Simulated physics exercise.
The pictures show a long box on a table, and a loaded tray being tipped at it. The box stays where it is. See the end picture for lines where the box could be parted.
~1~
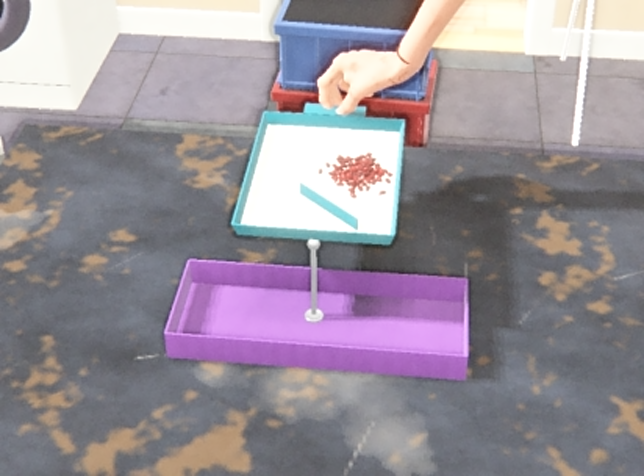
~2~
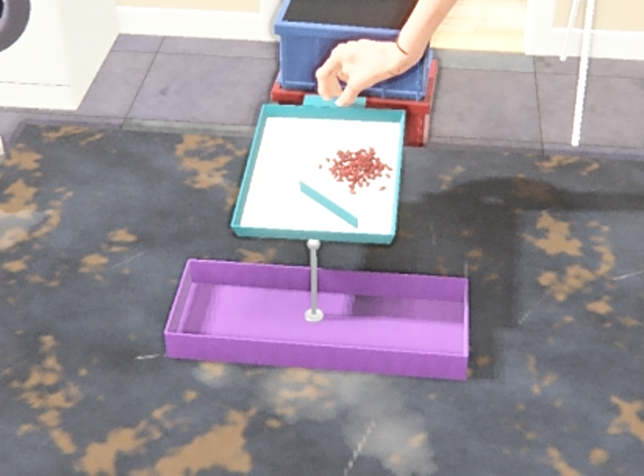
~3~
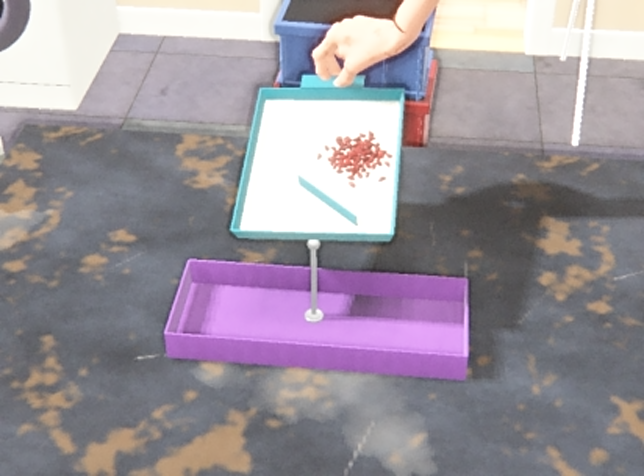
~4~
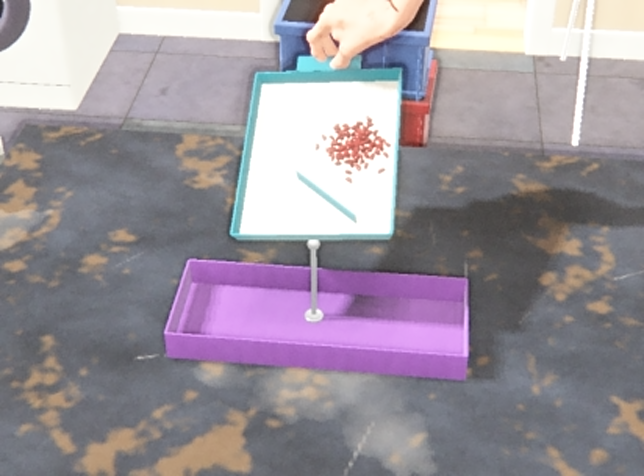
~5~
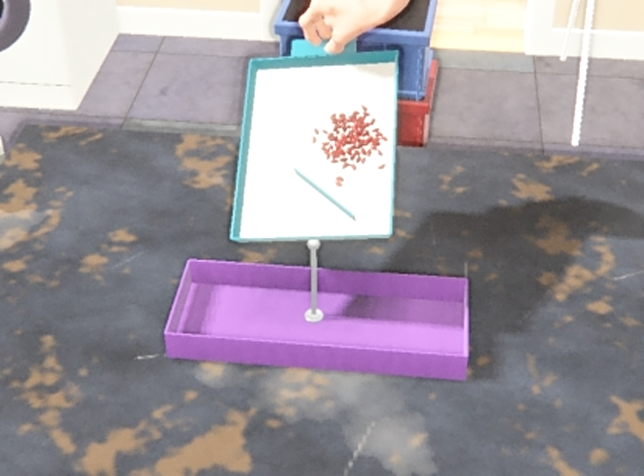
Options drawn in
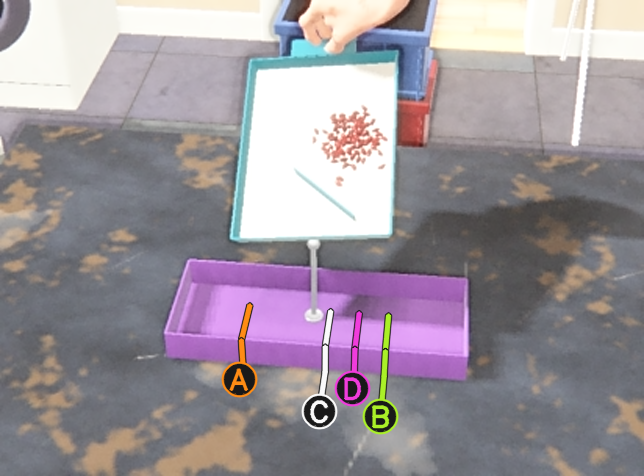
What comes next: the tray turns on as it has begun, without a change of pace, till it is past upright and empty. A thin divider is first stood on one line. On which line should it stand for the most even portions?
C beats the others.
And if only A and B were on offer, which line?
It is A.
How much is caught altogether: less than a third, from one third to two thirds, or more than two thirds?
More than two thirds.
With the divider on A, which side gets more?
The right side.
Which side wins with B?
The left side.
On the marked copy, line A crosses the front rim at (241, 339); line B crosses the front rim at (385, 350); line C crosses the front rim at (325, 345); line D crosses the front rim at (355, 347).
Choosing A, of what is caught, a small share on the left of the divider, the bulk on the right.
Choosing B, of what is caught, the whole lot on the left of the divider, none at all on the right.
Choosing C, of what is caught, close to half on the left of the divider, close to half on the right.
Choosing D, of what is caught, all but a few on the left of the divider, a small share on the right.
